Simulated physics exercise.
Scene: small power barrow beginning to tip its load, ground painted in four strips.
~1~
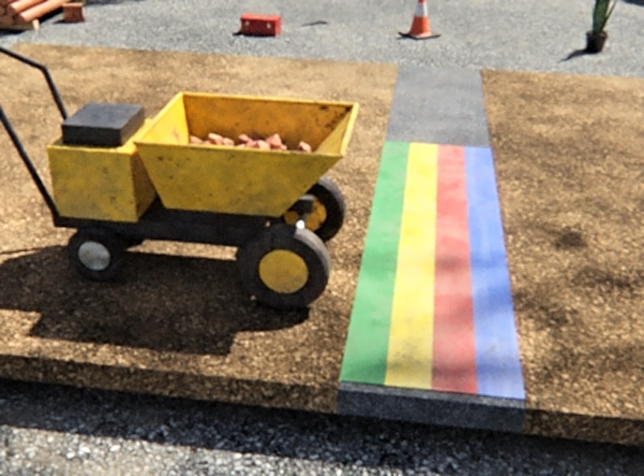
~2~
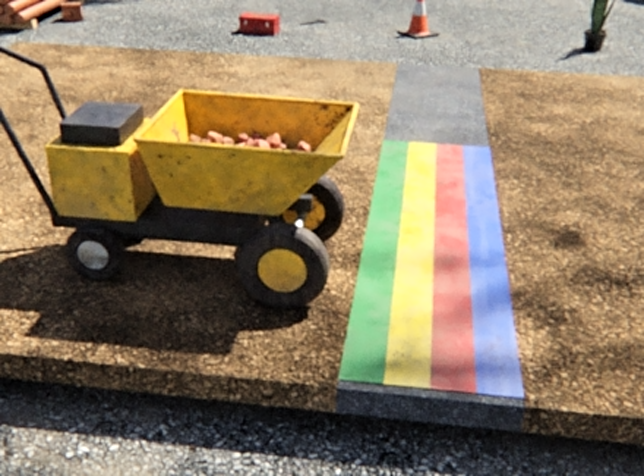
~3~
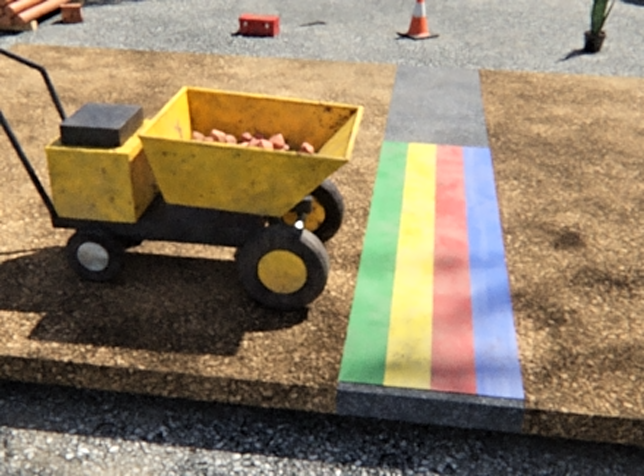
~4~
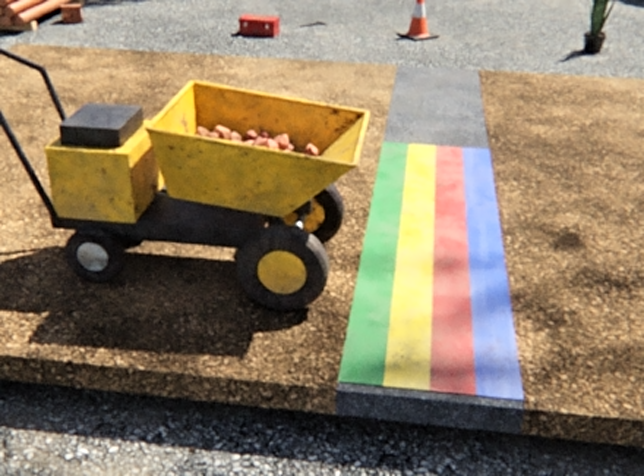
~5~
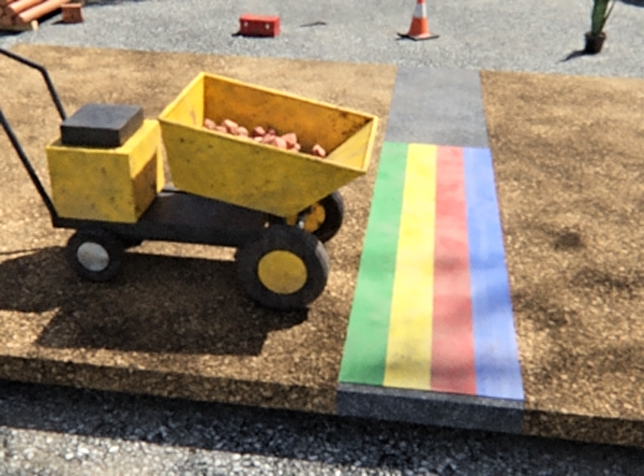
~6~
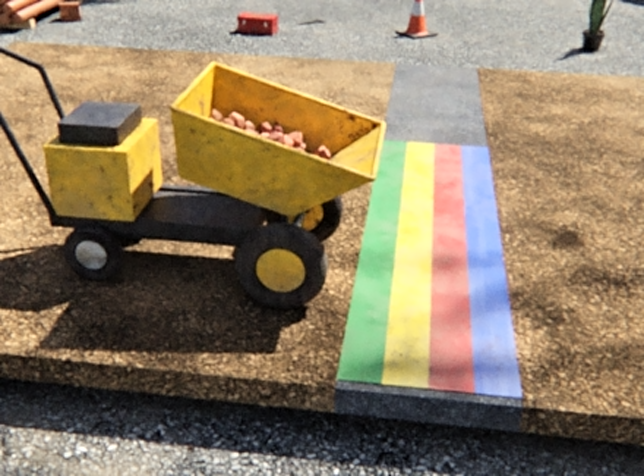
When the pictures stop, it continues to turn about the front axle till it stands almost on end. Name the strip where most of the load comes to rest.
Red.
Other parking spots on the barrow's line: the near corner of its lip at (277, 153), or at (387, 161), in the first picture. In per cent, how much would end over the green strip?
The first spot yields roughly 30 percent, the second roughly 0 percent.
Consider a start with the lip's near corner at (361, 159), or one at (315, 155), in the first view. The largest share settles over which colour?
The red one first, the yellow one second.
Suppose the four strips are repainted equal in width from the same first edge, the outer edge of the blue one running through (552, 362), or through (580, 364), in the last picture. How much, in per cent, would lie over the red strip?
40 % and 30 %, near enough.
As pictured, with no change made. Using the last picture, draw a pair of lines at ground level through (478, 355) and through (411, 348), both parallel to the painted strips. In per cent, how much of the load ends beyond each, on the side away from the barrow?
In order, some 20 % then some 80 %.
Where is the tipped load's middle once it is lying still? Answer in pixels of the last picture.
Roughly at (450, 277), give or take.
Shortly afterwards, skip tipped steeply; the whole lot in the skip.
Next, skip tipped steeply; all but a few in the skip; only a few over the red strip.
Some moments later, skip tipped right over; near a third in the skip; a little over the yellow strip; near a third over the red strip; a little over the blue strip; a little off the paint.
In the end, skip tipped right over; near a quarter in the skip; none at all over the green strip; near a quarter over the yellow strip; near a third over the red strip; near a quarter over the blue strip; a little off the paint.
